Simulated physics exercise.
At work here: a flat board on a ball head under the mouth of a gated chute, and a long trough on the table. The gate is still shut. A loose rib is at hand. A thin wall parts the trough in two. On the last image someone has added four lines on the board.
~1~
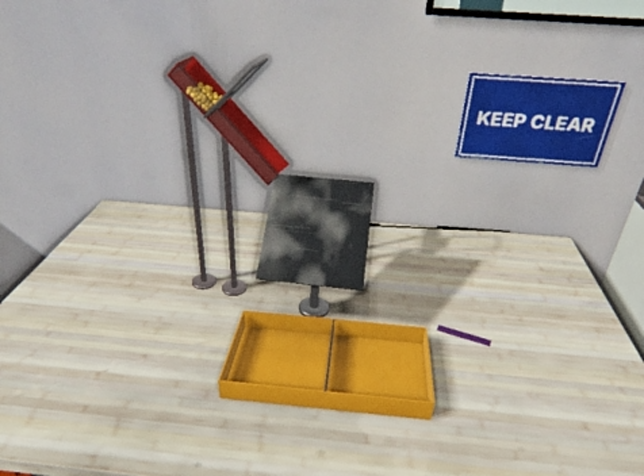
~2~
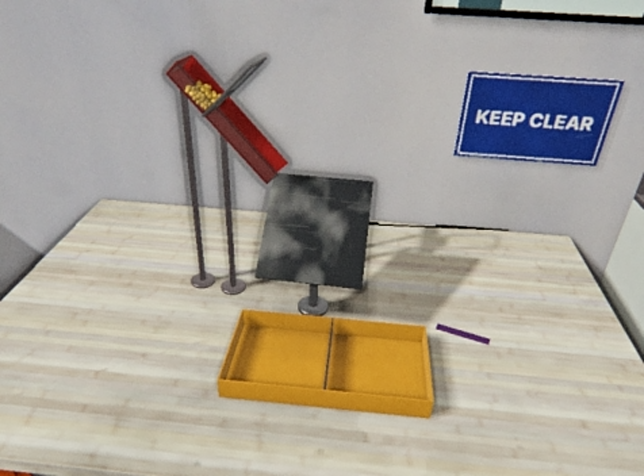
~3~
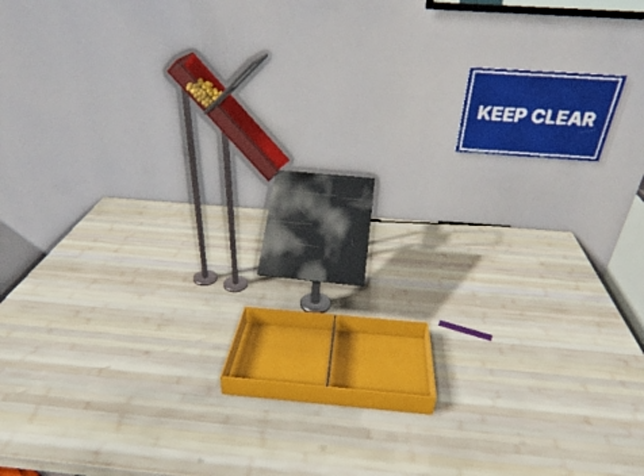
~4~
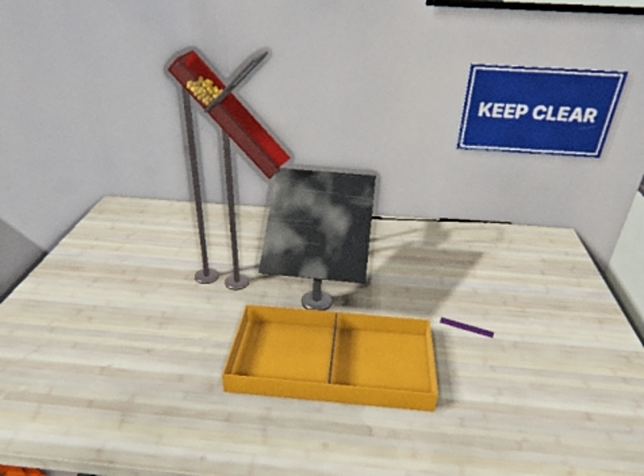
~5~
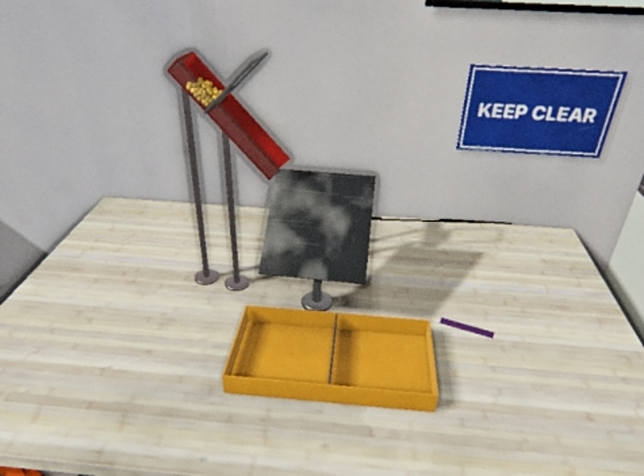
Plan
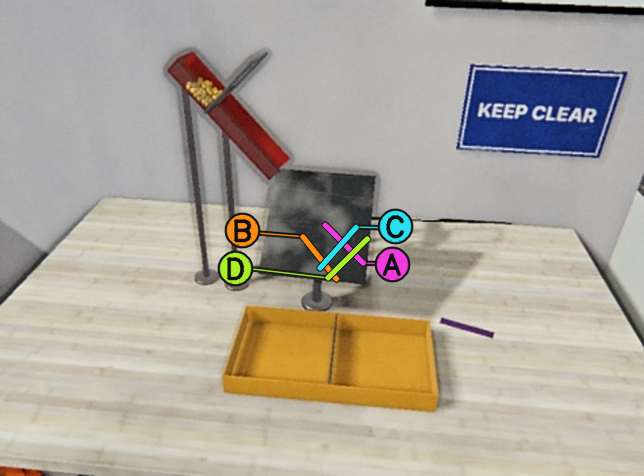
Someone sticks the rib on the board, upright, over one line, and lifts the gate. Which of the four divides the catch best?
I would pick line A.
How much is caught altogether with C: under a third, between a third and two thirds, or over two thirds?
It is over two thirds.
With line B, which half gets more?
Right.
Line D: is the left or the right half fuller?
The left half.
On the marked copy, line A from (325, 224) to (363, 263); line B from (302, 236) to (336, 279); line C from (356, 227) to (319, 268); line D from (367, 238) to (327, 277).
With A, of what is caught, about a third in the left half, about two thirds in the right.
With B, of what is caught, a stray few in the left half, nearly all in the right.
With C, of what is caught, nearly all in the left half, a small part in the right.
With D, of what is caught, nearly all in the left half, a stray few in the right.
